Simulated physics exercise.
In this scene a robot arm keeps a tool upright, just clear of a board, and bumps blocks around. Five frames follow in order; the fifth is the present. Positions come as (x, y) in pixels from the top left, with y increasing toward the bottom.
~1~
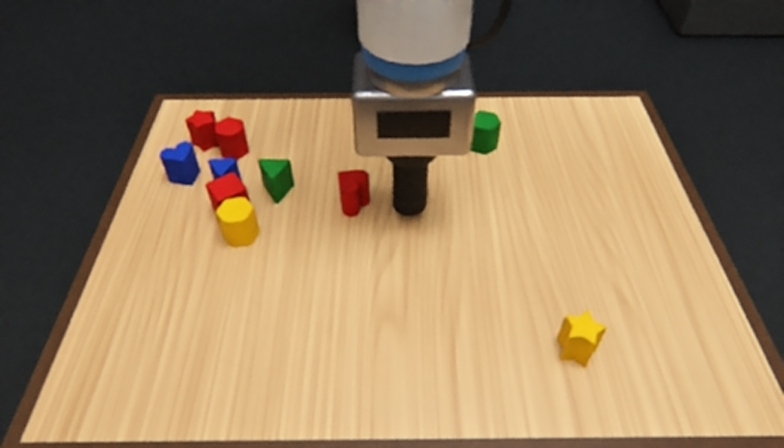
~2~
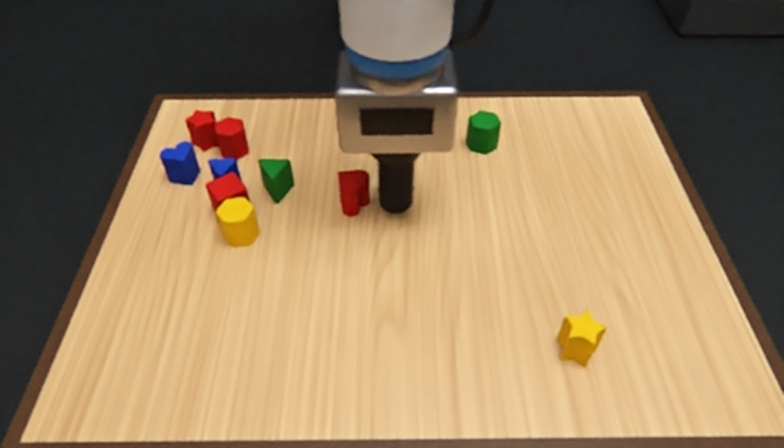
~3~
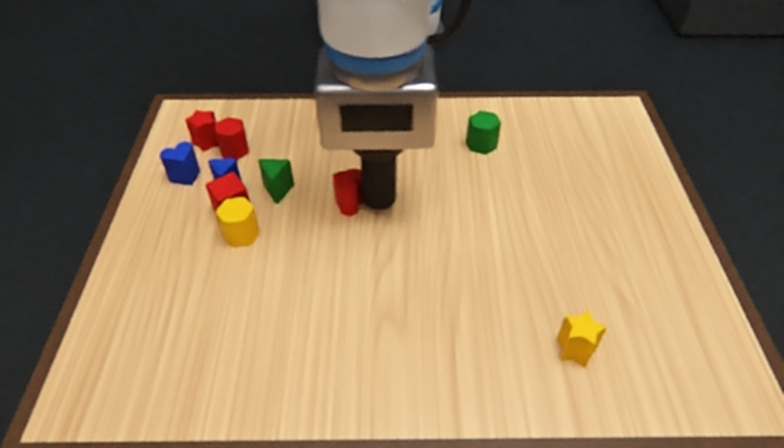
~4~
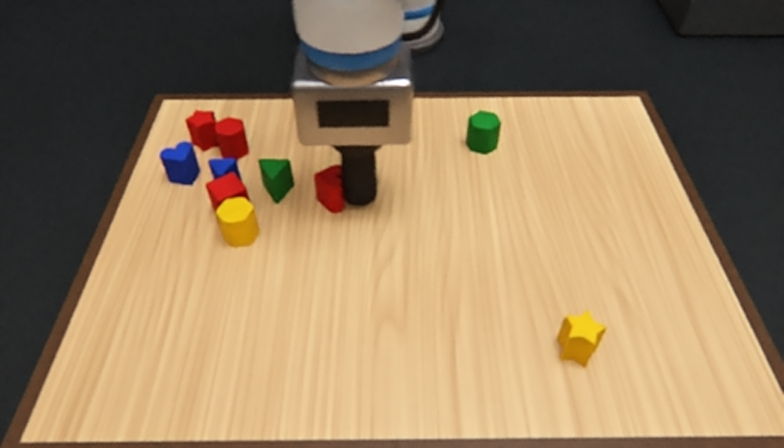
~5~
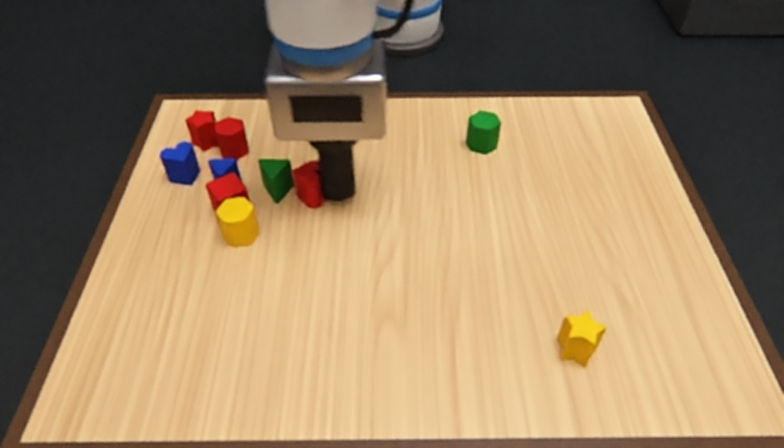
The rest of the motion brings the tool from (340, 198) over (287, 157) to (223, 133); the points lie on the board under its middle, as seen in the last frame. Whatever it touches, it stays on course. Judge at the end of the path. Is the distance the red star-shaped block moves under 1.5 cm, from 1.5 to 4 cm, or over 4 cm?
The smallest band: Under 1.5 cm.
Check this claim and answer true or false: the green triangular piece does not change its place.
That statement is not accurate.
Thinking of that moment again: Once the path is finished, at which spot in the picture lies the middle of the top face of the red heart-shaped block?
I predict (288, 165).
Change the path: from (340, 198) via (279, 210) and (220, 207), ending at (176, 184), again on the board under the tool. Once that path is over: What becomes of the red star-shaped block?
Well, the red star-shaped block holds its place.
The first path, step by step. One third of the way, tool at (302, 162); green triangular piece at (263, 166), turned 25° anticlockwise; red heart-shaped block at (288, 165), turned 55° anticlockwise.
Two thirds of the way, tool at (266, 138); green triangular piece at (263, 166), turned 25° anticlockwise; red heart-shaped block at (288, 165), turned 55° anticlockwise.
At the end, tool at (221, 125); red star-shaped block at (192, 119), turned 40° clockwise; blue triangular piece not moved; red hexagonal block at (215, 128), turned 45° anticlockwise; green triangular piece at (263, 166), turned 25° anticlockwise; red heart-shaped block at (288, 165), turned 55° anticlockwise.
